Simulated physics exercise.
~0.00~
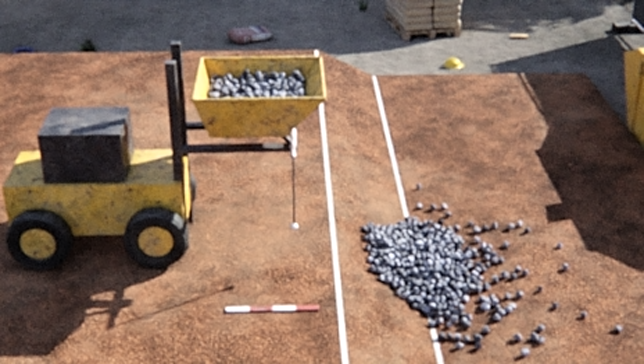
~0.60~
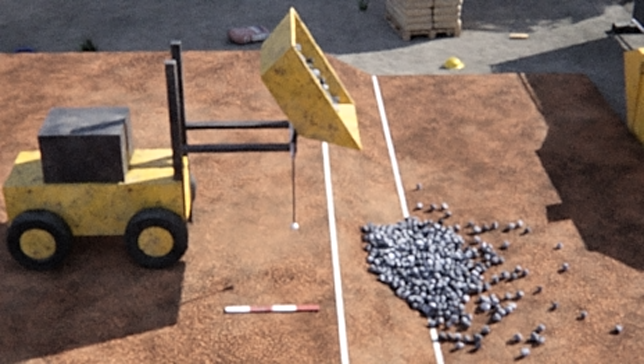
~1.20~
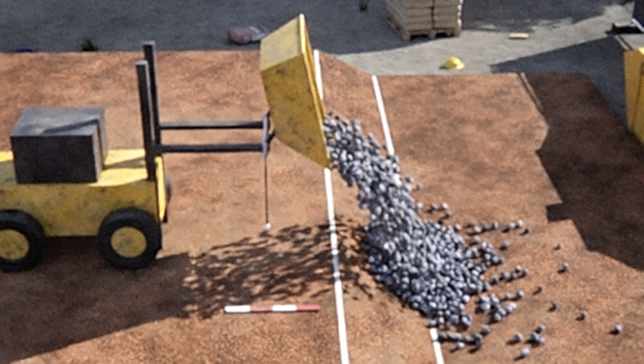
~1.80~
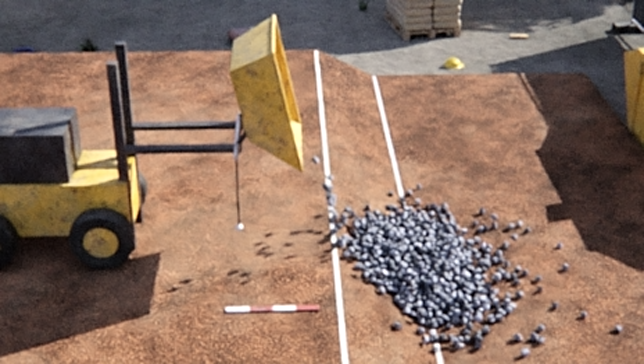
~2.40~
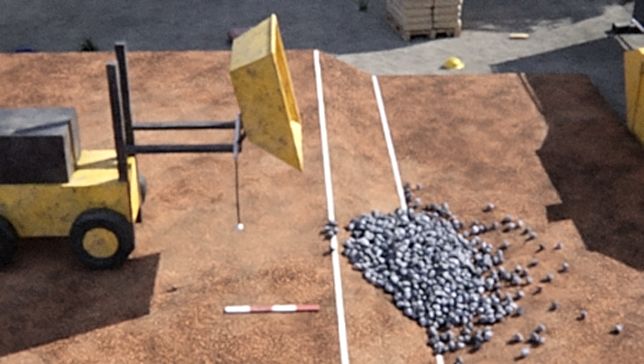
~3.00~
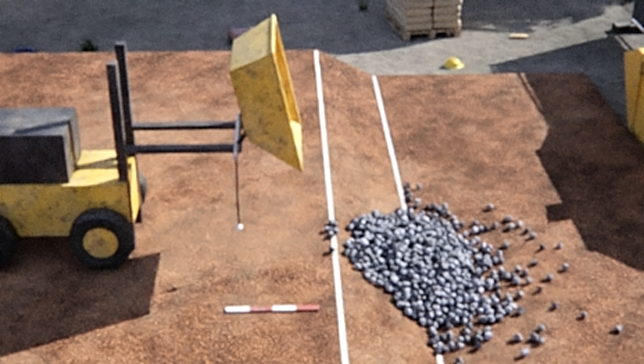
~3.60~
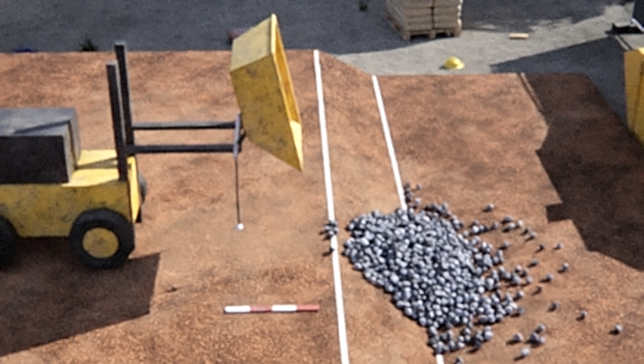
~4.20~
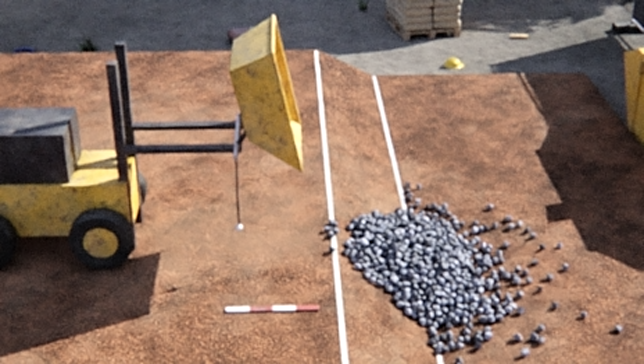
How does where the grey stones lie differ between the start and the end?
At the start some stones are up in the yellow skip and the rest lie in a heap on the ground to its right. At the end they all lie on the ground, in one larger heap around the lower white line and the slope above it.
